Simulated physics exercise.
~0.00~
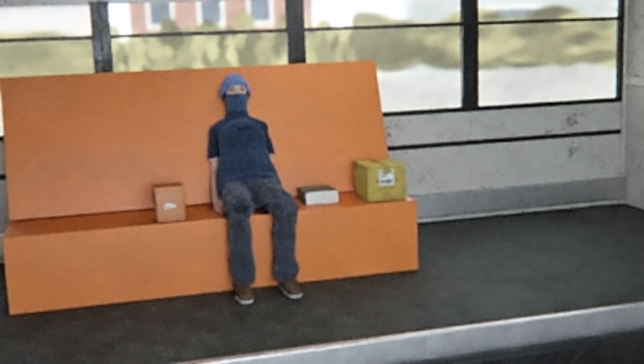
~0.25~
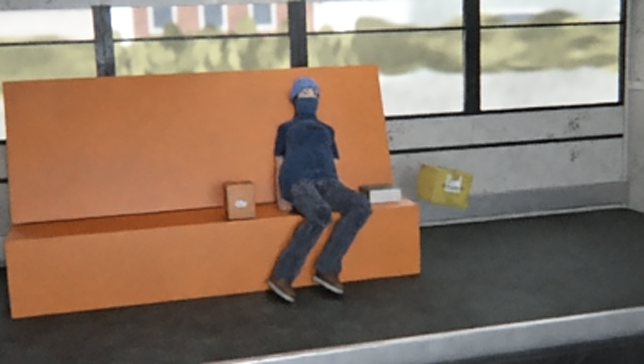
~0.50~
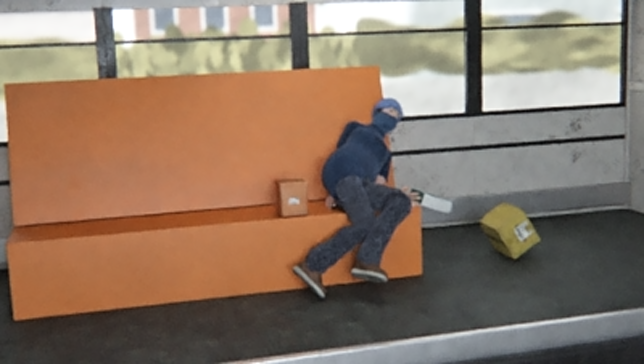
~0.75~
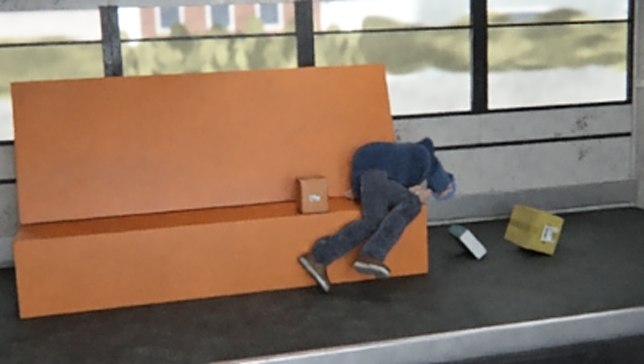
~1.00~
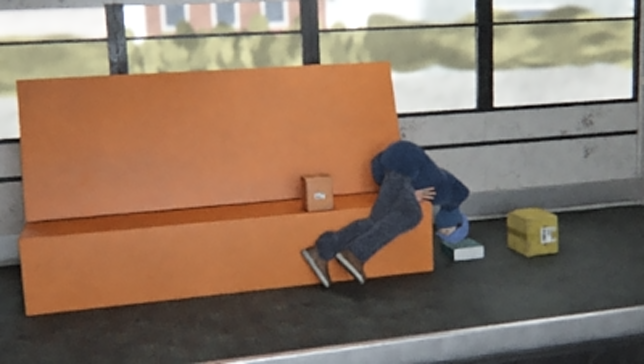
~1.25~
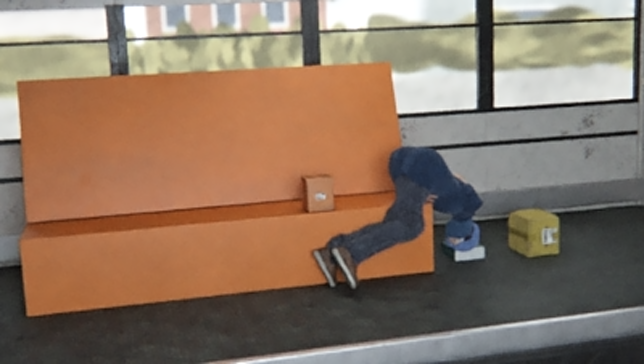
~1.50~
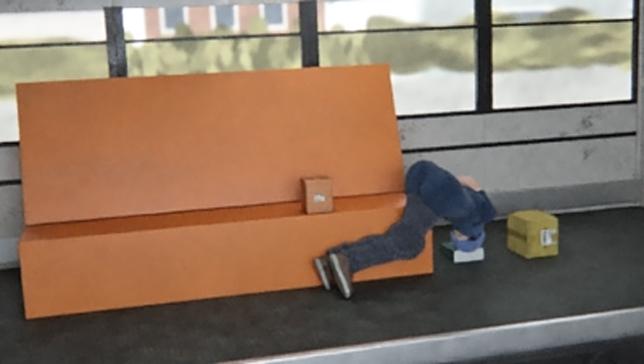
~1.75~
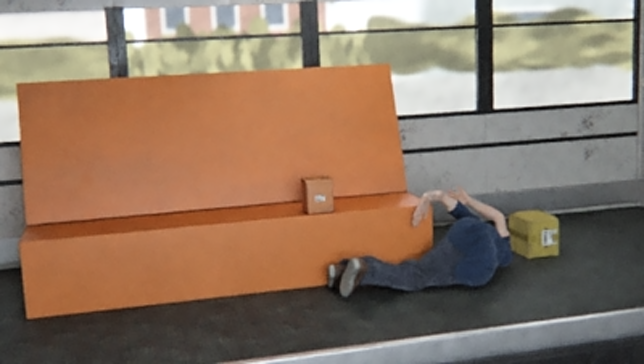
On an orange bench in a shuttle, a slumped passenger and the loose packages slid right; the yellow box and a small flat item dropped off, then the passenger toppled headfirst over the end and ended up on the floor, leaving the orange box on the seat.
